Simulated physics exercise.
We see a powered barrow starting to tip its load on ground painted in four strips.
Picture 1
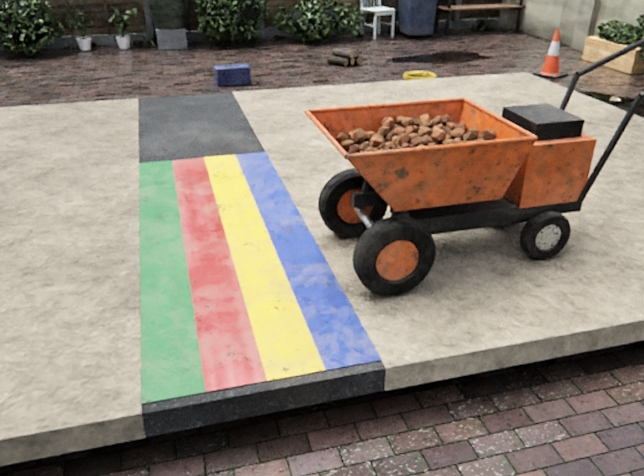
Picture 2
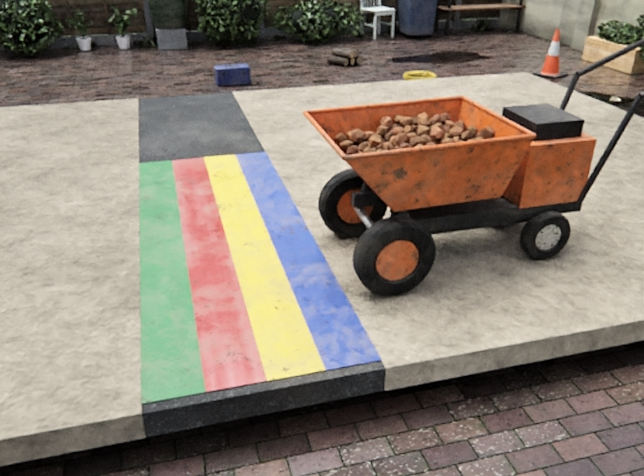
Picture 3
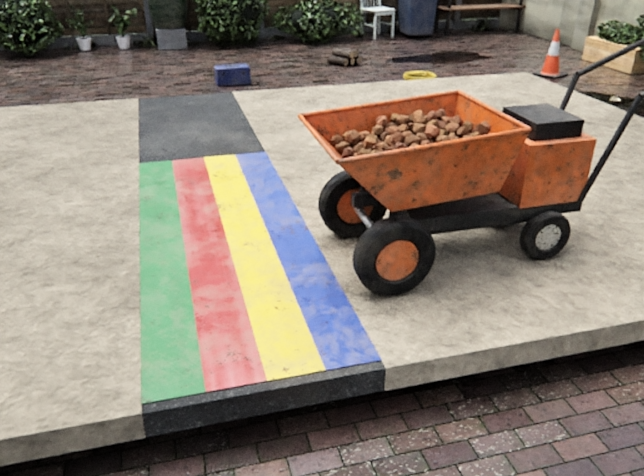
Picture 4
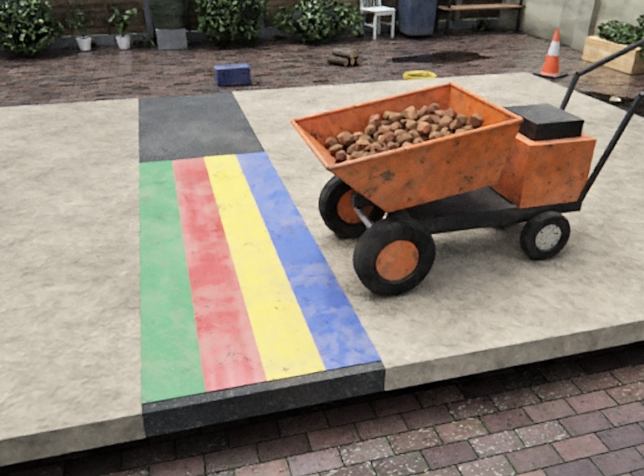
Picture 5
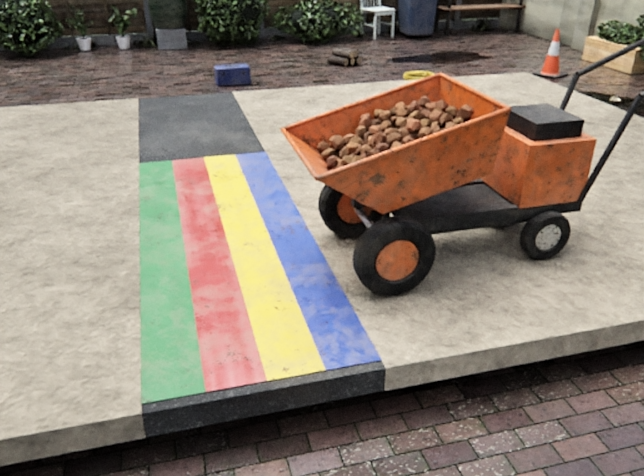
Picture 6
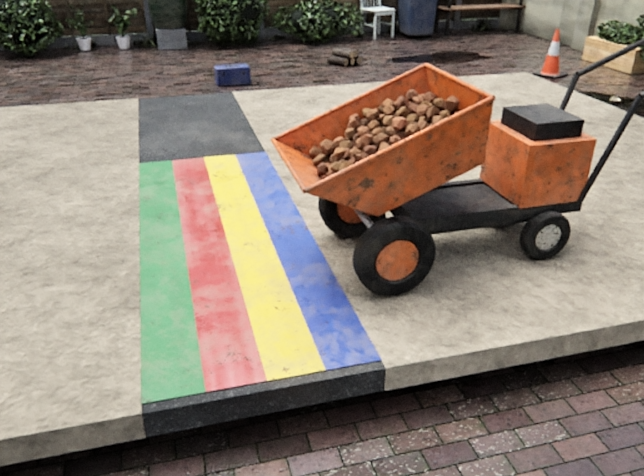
The orange skip of a powered barrow, loaded with brown clods, tilted slowly at first and then more steeply, its lip lowering leftward toward the painted blue strip while the wheels stayed still.
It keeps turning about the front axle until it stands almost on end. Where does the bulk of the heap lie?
The red strip carries the most.
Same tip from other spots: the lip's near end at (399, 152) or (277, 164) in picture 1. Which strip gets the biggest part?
The first try: The yellow strip. The second: That green strip.
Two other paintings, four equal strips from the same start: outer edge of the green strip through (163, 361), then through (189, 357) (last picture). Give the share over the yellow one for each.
Near 0 % and 0 %.
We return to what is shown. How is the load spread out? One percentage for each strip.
In per cent, blue strip 0, yellow strip 10, red strip 30 and green strip 20.
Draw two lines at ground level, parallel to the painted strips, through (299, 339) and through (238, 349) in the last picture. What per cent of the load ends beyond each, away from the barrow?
Near 70 % and 50 %.
Just after the last frame, skip tipped steeply; every one in the skip.
A moment on, skip tipped right over; roughly two thirds in the skip; about a tenth over the yellow strip; roughly a quarter over the red strip; just a few falling.
Further on, skip tipped right over; roughly a third in the skip; about a tenth over the yellow strip; roughly a quarter over the red strip; roughly a quarter over the green strip; about a tenth off the paint.
When it is over, skip tipped right over; roughly a third in the skip; not one over the blue strip; about a tenth over the yellow strip; roughly a quarter over the red strip; roughly a quarter over the green strip; about a tenth off the paint.
